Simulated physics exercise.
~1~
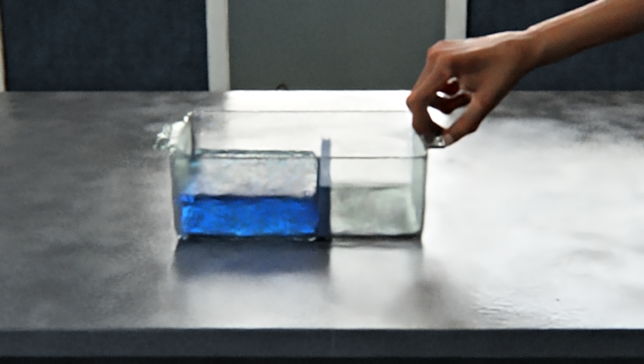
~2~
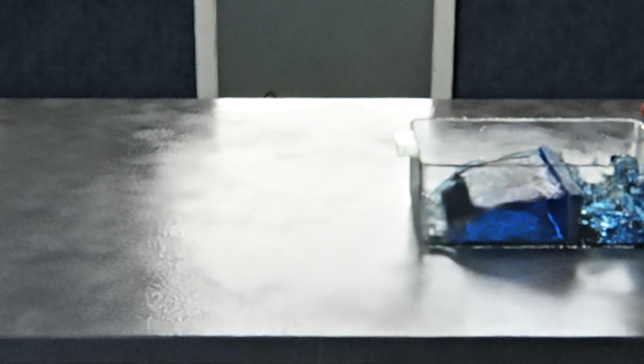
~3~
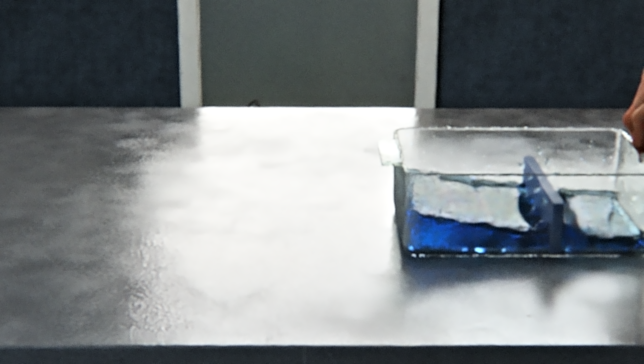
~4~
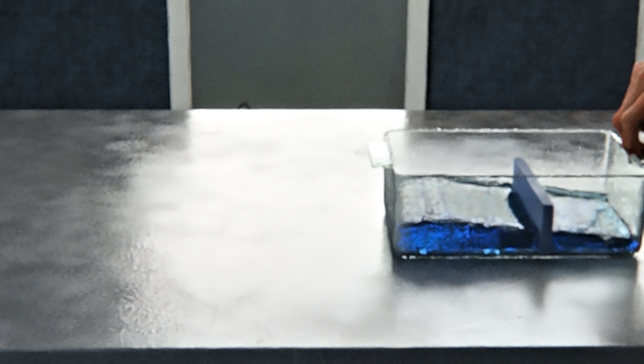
A hand pulling a clear box of blue water right along a table, water splashing past the divider and settling on both sides.
